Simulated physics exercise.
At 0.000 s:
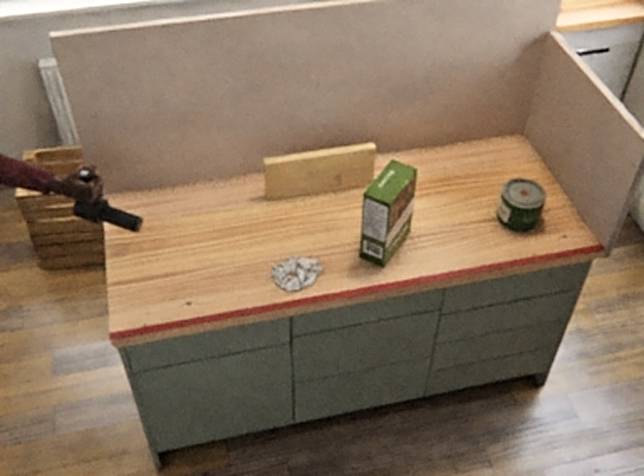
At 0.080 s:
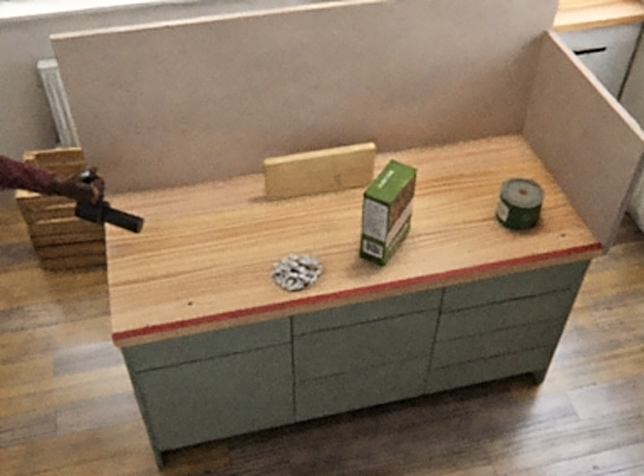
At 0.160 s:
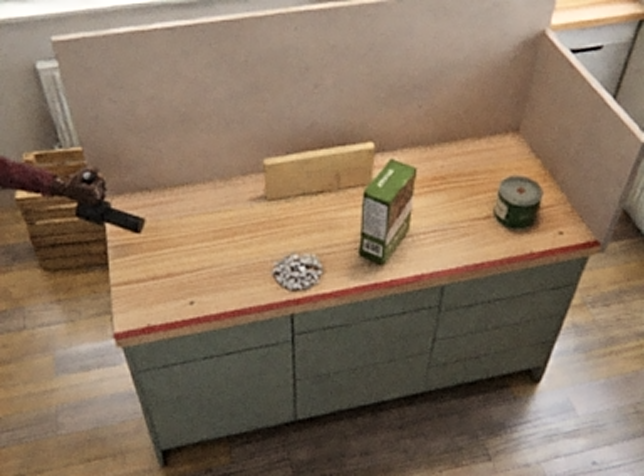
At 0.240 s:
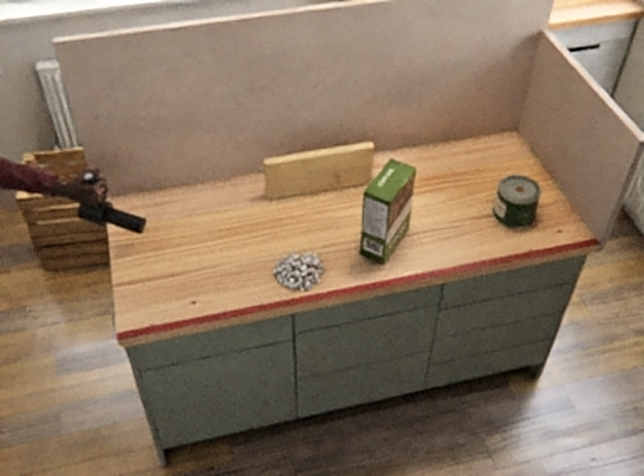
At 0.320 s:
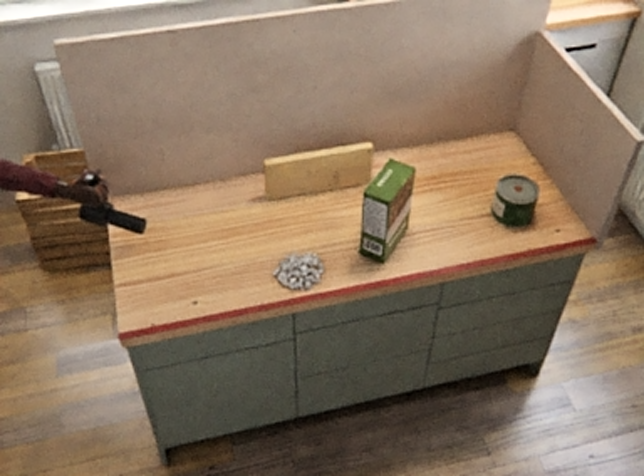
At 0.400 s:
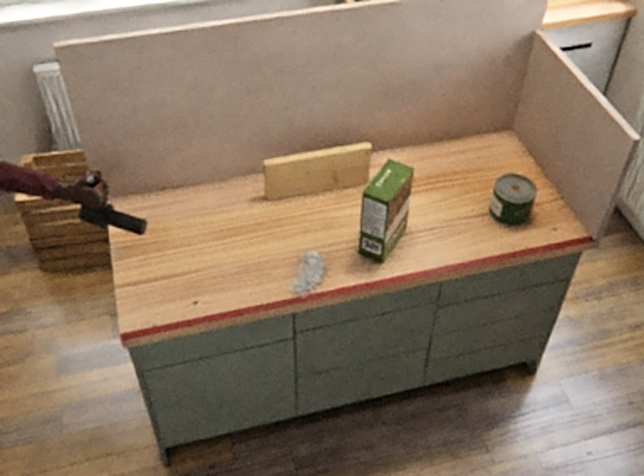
At first, a dark hand at the left holds a black hair dryer tipped down toward a wooden counter, where a small pile of pale foam beads sits still near a green carton, a board and a green tin. Then many of the beads shift to the right, bunching into a narrower patch.
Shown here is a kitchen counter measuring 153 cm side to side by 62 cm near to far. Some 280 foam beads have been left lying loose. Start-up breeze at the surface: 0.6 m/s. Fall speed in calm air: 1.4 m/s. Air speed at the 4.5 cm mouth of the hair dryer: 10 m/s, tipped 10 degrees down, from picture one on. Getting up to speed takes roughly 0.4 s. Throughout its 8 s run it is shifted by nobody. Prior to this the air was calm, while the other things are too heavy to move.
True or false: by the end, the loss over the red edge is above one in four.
True.
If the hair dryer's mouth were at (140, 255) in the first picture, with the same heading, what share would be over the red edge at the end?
Then the share would be close to 40 percent.
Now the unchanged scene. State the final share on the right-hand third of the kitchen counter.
I'd put it at about 10 percent.
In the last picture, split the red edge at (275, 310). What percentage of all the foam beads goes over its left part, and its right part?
I'd guess near 0 percent left and close to 90 percent right.
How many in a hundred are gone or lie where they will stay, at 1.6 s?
I reckon around 90 per cent.
After 1.6 s, 88 % are over the red edge; 88 % have settled or left.
After 2.6 s, 88 % are over the red edge; 88 % have settled or left.
After 4.4 s, 88 % are over the red edge; 88 % have settled or left.
After 8.0 s, at the end, 89 % are over the red edge.
